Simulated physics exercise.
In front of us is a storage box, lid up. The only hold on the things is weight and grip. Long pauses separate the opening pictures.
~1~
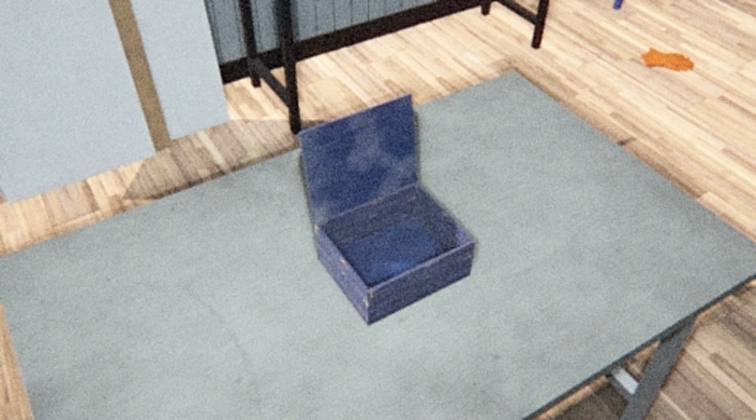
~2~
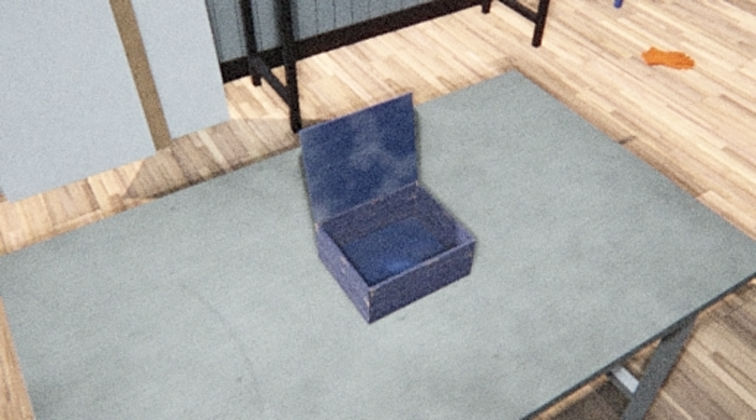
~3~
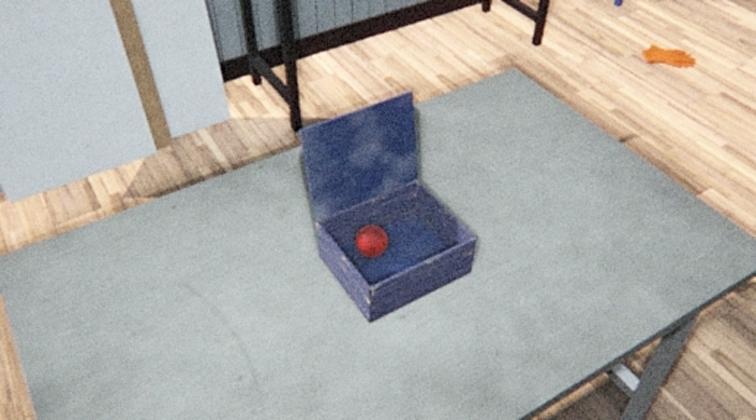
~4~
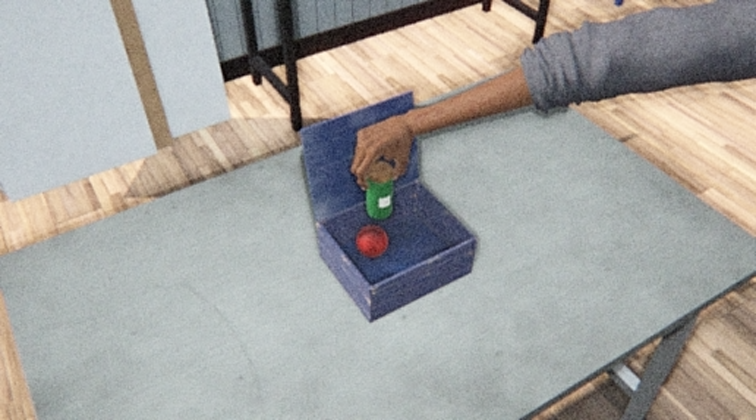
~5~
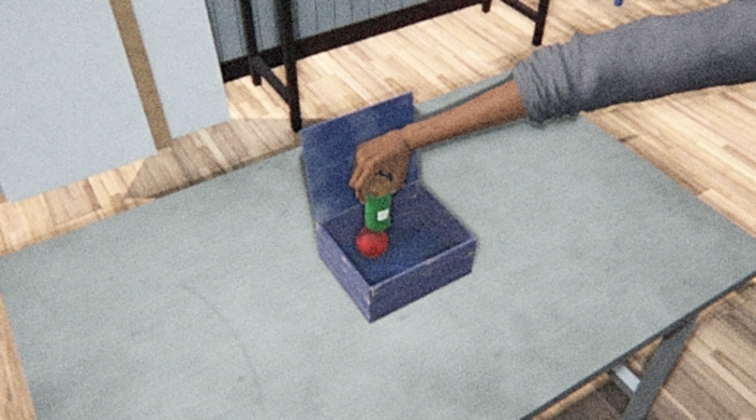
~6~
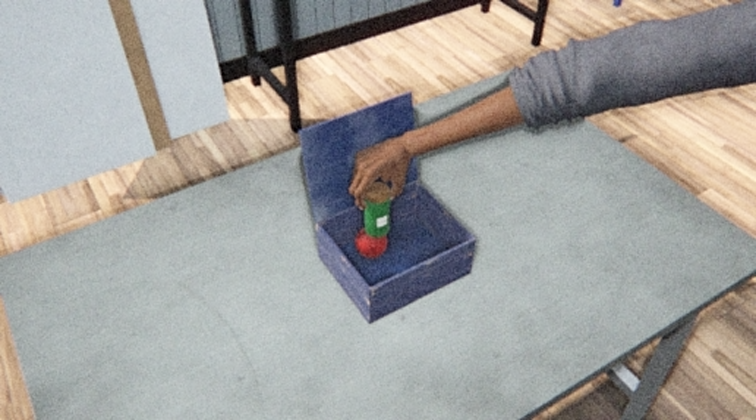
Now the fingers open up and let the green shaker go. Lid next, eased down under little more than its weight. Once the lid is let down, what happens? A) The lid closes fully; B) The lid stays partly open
The lid closes fully (A).
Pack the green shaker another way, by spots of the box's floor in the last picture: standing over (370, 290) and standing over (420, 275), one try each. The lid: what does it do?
First, it gets propped open; second, it gets propped open.
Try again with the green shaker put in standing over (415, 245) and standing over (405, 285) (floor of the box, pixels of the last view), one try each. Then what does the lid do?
Try one: Lid left up; try two: Lid left up.
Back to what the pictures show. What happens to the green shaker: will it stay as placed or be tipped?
Well, the green shaker ends up skewed.
Then, 1.00 s on from there, lid starting down; green shaker on its side near (413, 239); red ball shifted a little.
Then, 1.80 s on from there, lid 44° above the rim; green shaker on its side near (413, 241); red ball shifted about its own width.
In the end, lid shut; toppled in the box, green shaker; moved from the start, red ball. At the end, from the last picture's camera, green shaker near (413, 240).
